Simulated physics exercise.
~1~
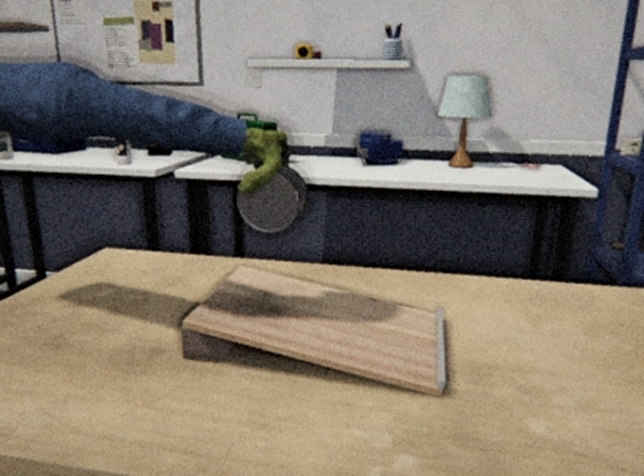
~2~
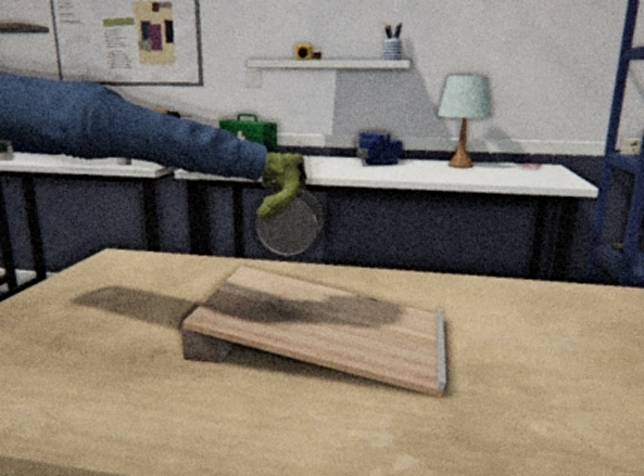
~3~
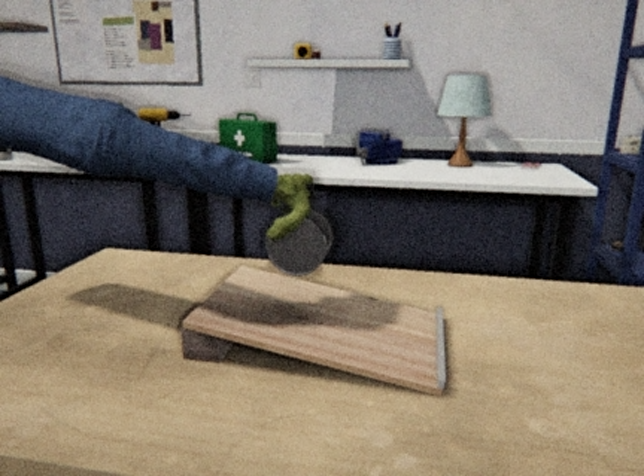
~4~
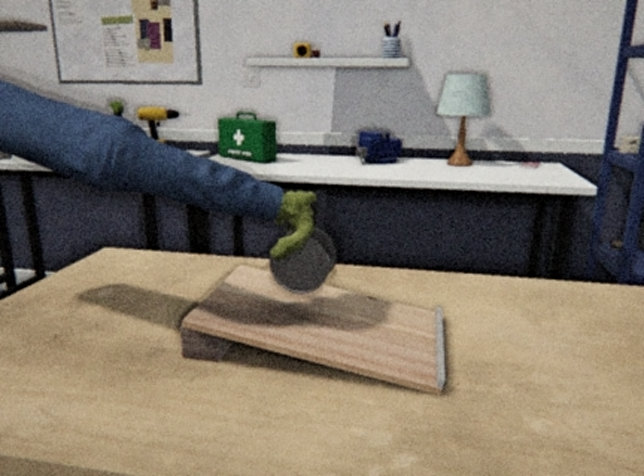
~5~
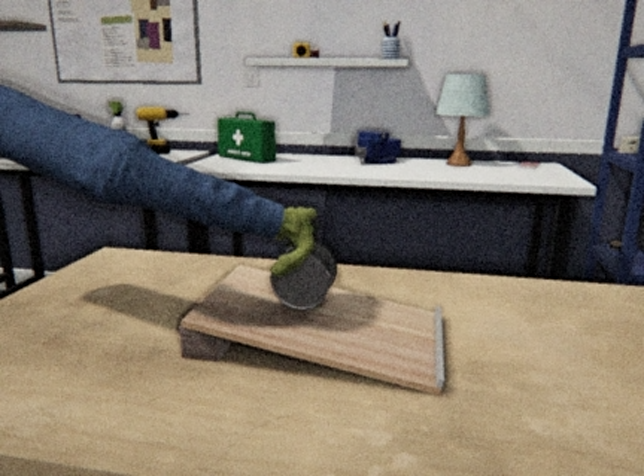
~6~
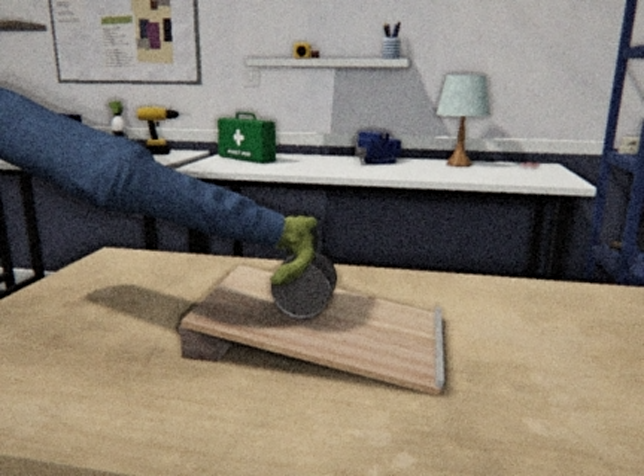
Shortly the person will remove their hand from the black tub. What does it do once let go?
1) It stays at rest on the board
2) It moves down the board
It moves down the board (2).
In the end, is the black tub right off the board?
Black tub - gone from the top.
Then, 1.10 s after the last picture, black tub now off the board.
Then, 2.20 s after the last picture, things are still on the move.
By the end, off the board, black tub. The black tub runs down the board.
